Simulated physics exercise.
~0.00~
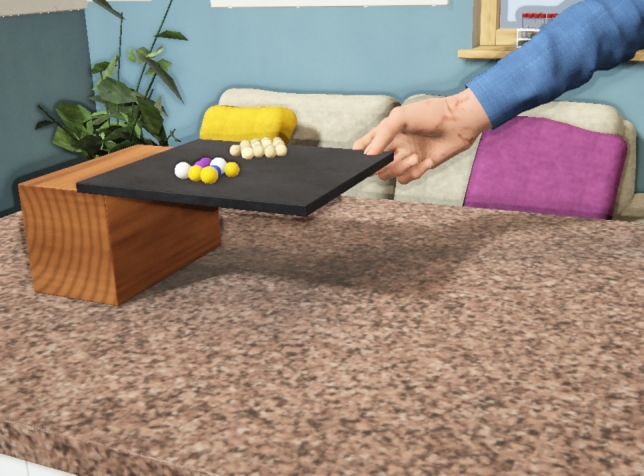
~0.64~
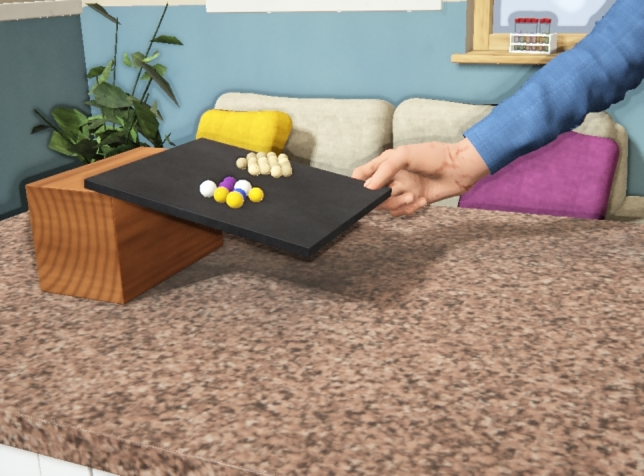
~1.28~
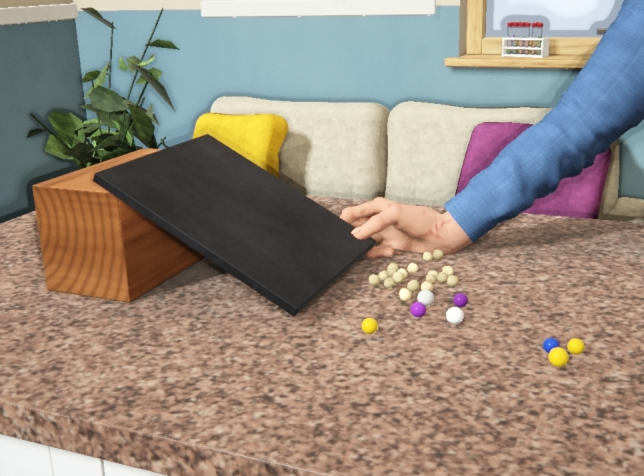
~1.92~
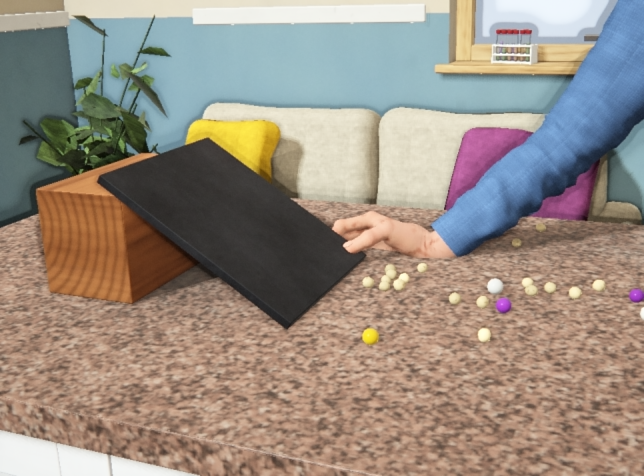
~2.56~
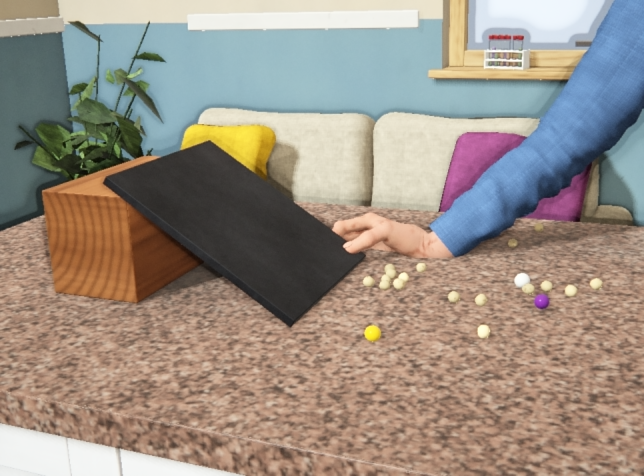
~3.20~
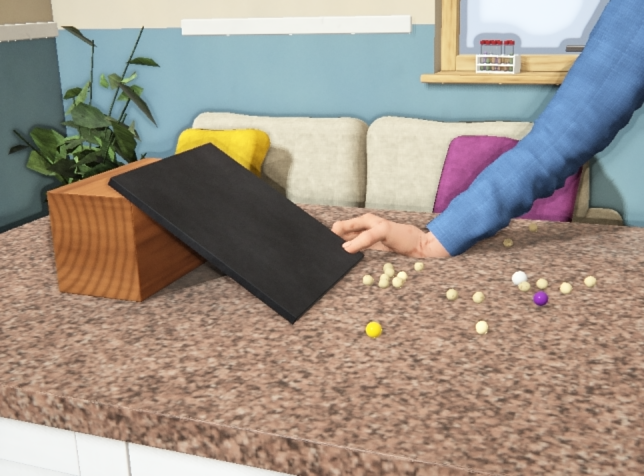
Hand lowering one end of a black board from a wooden block, coloured balls and pale beads rolling off and scattering rightward.
